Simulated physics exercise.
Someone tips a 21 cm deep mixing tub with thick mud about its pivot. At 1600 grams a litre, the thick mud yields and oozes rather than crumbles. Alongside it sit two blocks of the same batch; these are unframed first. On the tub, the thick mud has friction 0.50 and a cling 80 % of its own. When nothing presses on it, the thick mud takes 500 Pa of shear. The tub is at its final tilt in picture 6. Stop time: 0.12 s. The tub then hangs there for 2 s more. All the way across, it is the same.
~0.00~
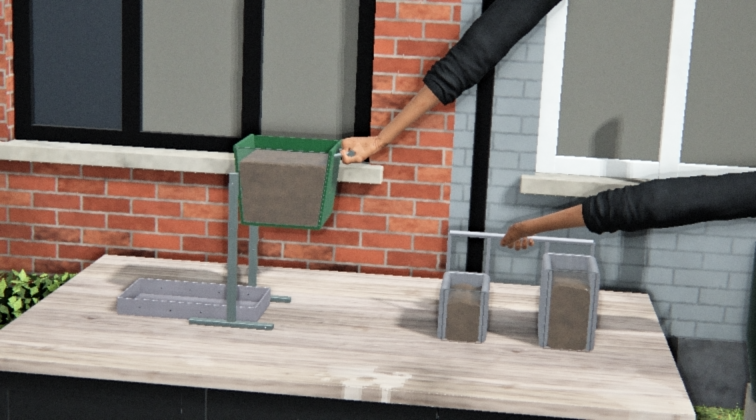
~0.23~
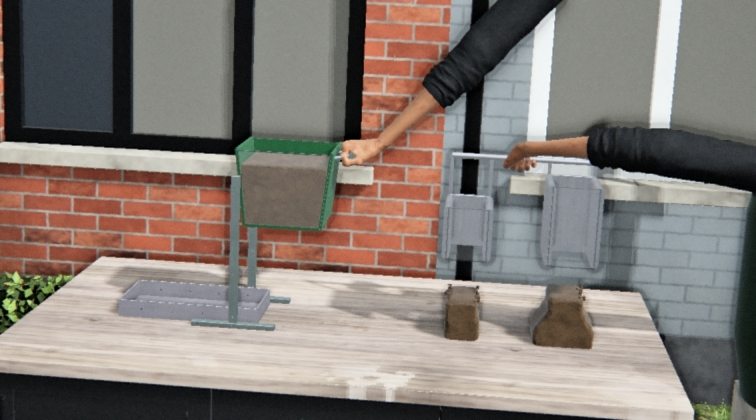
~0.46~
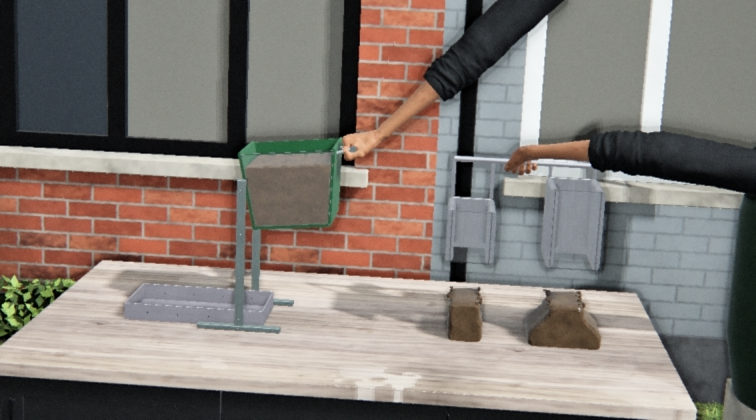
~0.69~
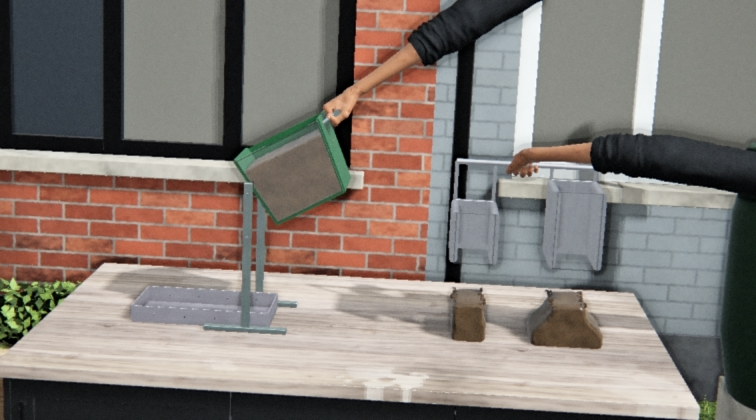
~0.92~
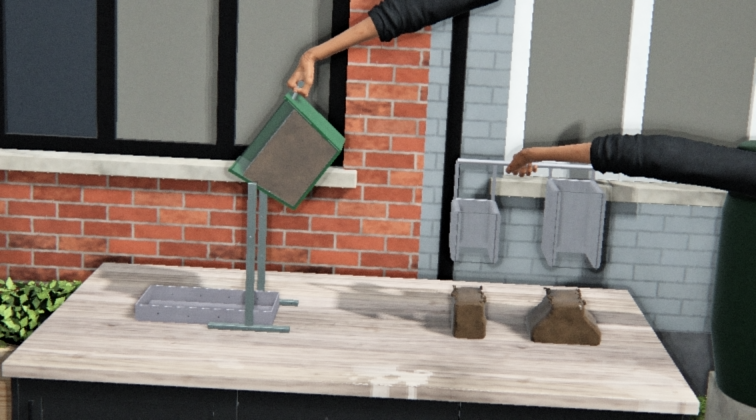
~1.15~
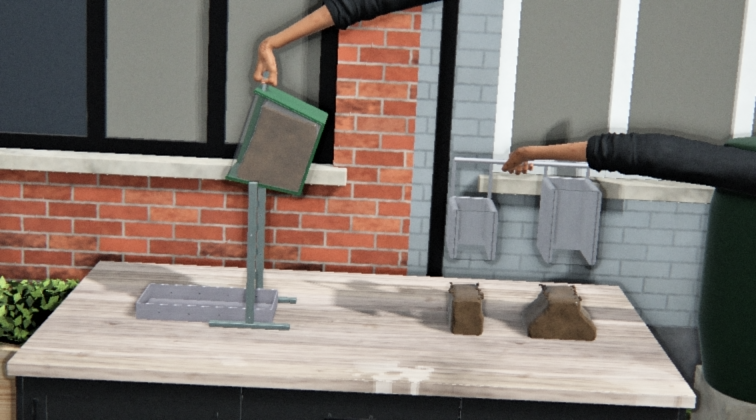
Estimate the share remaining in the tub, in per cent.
I would say roughly 74 per cent remains in the tub.
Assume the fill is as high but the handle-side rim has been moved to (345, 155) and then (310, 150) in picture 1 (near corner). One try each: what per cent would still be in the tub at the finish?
First try about 55 per cent, second around 100 per cent.
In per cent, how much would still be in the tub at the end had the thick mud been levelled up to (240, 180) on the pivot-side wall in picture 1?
About 100 per cent.
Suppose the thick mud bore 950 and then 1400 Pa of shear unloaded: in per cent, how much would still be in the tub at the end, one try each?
First try roughly 100 per cent, second try roughly 100 per cent.
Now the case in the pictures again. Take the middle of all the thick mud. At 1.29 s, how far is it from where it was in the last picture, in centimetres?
Around 2 cm.
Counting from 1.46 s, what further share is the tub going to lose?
Share of load from then on: Approx. 16 %.
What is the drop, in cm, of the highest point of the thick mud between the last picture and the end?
About 8 cm.
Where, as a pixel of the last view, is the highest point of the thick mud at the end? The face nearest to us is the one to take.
Roughly at pixel (284, 134).
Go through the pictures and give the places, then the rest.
Handle-side rim at (329, 152), tilt 0 degrees; crest of the thick mud at (321, 166); block heights 12 cm, 19 cm (left to right), in the first frame.
Handle-side rim at (330, 155), tilt 0 degrees; crest of the thick mud at (322, 169); block heights 12 cm, 14 cm (left to right), in the second frame.
Handle-side rim at (331, 150), tilt 6 degrees; crest of the thick mud at (325, 165); block heights 12 cm, 12 cm (left to right), in the third frame.
Handle-side rim at (316, 121), tilt 29 degrees; crest of the thick mud at (317, 137); block heights 12 cm, 12 cm (left to right), in the fourth frame.
Handle-side rim at (284, 99), tilt 55 degrees; crest of the thick mud at (296, 113); block heights 12 cm, 12 cm (left to right), in the fifth frame.
Handle-side rim at (254, 93), tilt 73 degrees; crest of the thick mud at (262, 107); block heights 12 cm, 12 cm (left to right), in the sixth frame.
After 1.29 s, the tub is at 73 degrees and holds 99 %.
After 1.46 s, the tub is at 73 degrees and holds 89 %.
After 1.63 s, the tub is at 73 degrees and holds 79 %.
After 1.80 s, the tub is at 73 degrees and holds 75 %.
After 3.15 s, the tub is at 73 degrees and holds 74 %.
